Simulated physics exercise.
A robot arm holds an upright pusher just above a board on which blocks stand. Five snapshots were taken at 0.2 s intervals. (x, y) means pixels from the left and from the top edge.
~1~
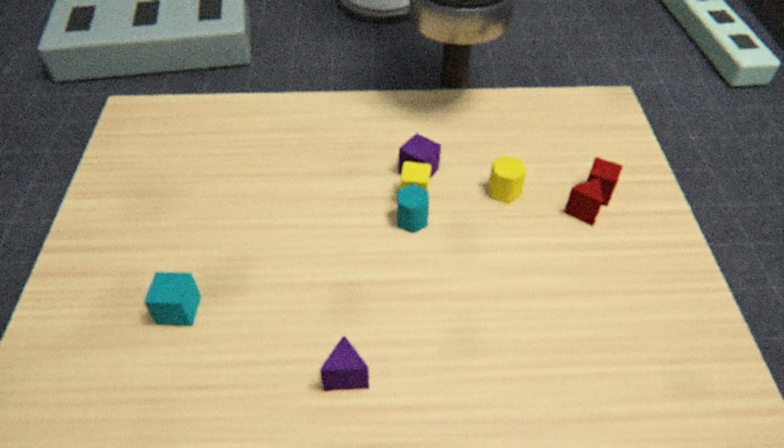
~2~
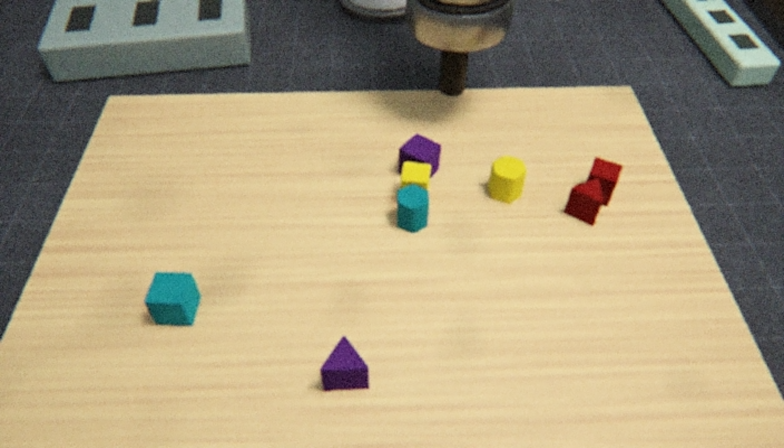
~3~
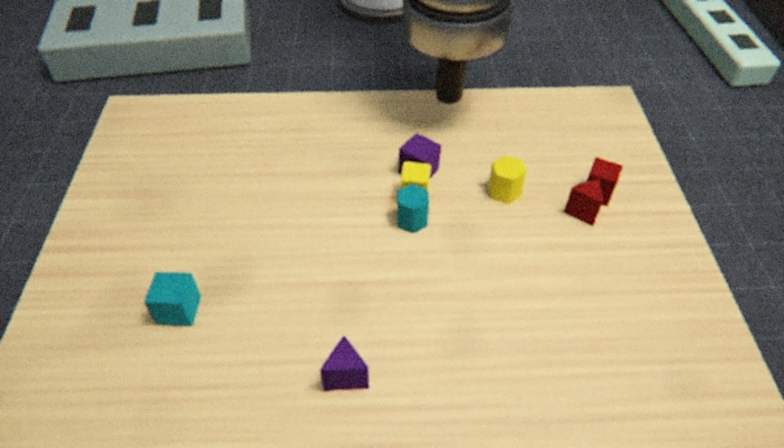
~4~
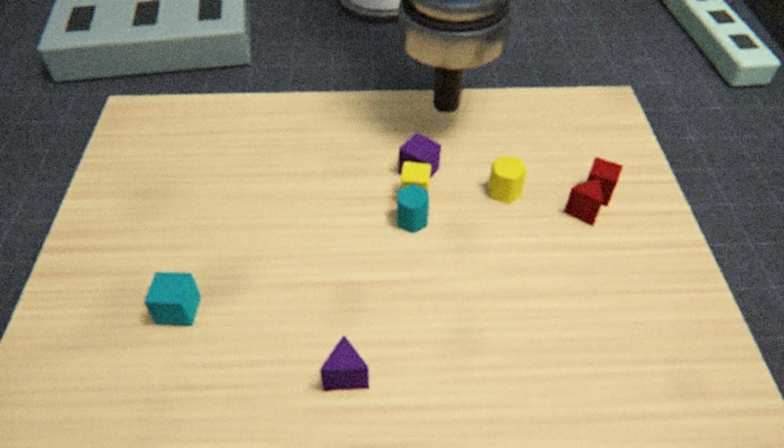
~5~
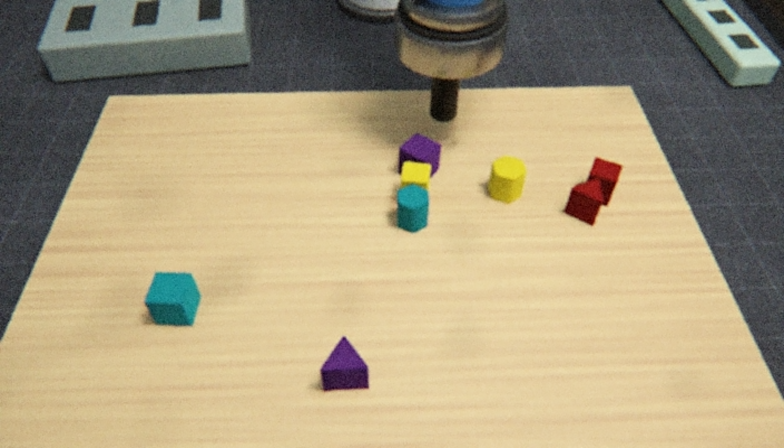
A robot arm's dark pusher moves slightly down the view while the colored blocks stay still.
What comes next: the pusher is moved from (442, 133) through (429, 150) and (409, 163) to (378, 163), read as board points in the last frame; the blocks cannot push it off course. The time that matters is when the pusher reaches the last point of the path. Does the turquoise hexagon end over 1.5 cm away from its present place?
No
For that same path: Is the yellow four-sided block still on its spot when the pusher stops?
Final answer: No.
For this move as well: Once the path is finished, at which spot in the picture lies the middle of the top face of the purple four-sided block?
Its top middle: (398, 160).
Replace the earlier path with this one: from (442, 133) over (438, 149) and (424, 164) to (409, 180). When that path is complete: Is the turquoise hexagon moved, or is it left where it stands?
It will end up elsewhere.
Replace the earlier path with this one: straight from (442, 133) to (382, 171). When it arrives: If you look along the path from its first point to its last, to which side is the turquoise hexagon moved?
Facing from start to end, it will go to the left.
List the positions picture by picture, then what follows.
The first frame shows lower end of the pusher at (454, 82), tops of blocks, turquoise hexagon at (413, 196), yellow four-sided block at (416, 172), purple four-sided block at (420, 146).
The second frame shows pusher at (452, 89), blocks as before.
The third frame shows pusher at (449, 96), blocks as before.
The fourth frame shows pusher at (446, 105), blocks as before.
The fifth frame shows pusher at (443, 114), turquoise hexagon at (413, 196), yellow four-sided block at (416, 172), purple four-sided block at (420, 146).
What follows on the original path. Halfway along, pusher at (422, 140); yellow four-sided block at (417, 175); purple four-sided block at (416, 153), turned 20° anticlockwise.
At the end, pusher at (378, 144); turquoise hexagon at (414, 203); yellow four-sided block at (415, 180), turned 15° anticlockwise; purple four-sided block at (398, 160), turned 55° anticlockwise.
